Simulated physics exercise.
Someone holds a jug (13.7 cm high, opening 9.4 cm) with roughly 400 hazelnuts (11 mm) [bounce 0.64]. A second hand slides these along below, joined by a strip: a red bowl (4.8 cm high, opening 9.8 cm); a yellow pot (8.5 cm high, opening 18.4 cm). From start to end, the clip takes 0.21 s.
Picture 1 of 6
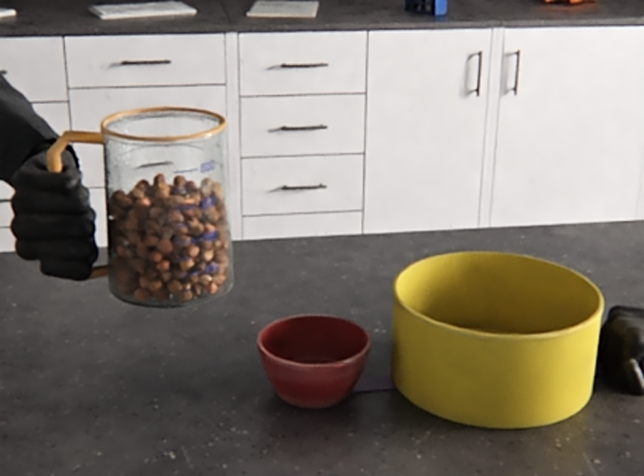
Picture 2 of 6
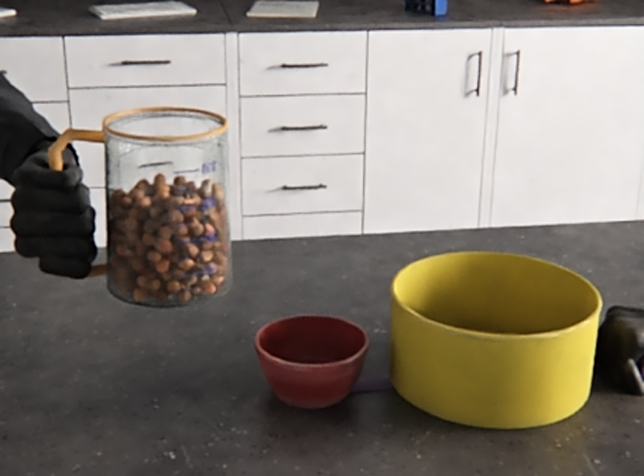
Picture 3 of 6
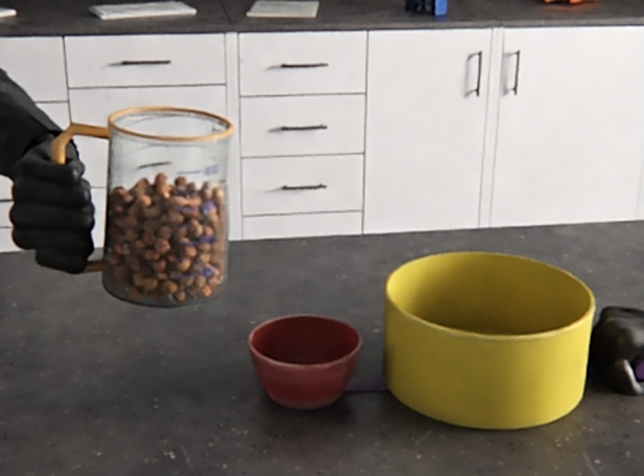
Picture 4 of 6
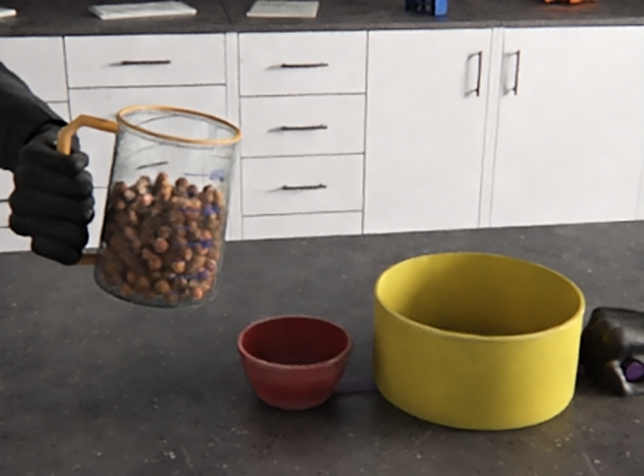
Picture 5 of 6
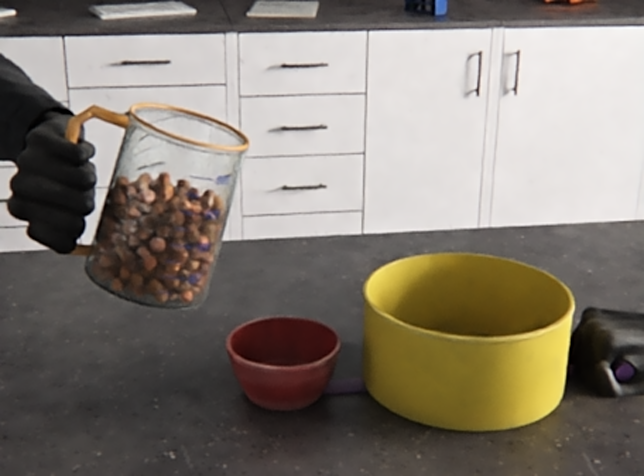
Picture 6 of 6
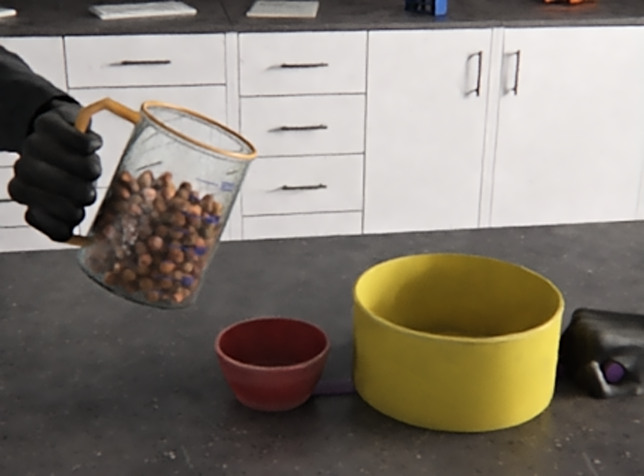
A gloved hand tilts a jug of nuts rightward as two dishes slide left together.
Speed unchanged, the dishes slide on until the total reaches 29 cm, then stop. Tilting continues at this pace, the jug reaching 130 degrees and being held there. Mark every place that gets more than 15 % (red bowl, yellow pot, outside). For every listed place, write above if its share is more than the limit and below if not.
Red bowl: Below, yellow pot: Above, outside everything: Below.
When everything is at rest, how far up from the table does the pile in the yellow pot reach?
4.5 cm, give or take.
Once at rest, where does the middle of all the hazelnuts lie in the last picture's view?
About (199, 381).
Then, 0.44 s after the last picture, tilt 96 degrees; jug 100 %; middle of all pieces on or above the table near (140, 213).
Then, 0.81 s after the last picture, tilt 130 degrees; jug 35 %, yellow pot 65 %; middle of all pieces on or above the table near (236, 319).
Then, 1.15 s after the last picture, tilt 130 degrees; yellow pot 100 %; middle of all pieces on or above the table near (202, 379).
Then, 1.47 s after the last picture, tilt 130 degrees; yellow pot 100 %; middle of all pieces on or above the table near (196, 381).
In the end, jug 0 %, red bowl 0 %, yellow pot 100 %, outside 0 %.
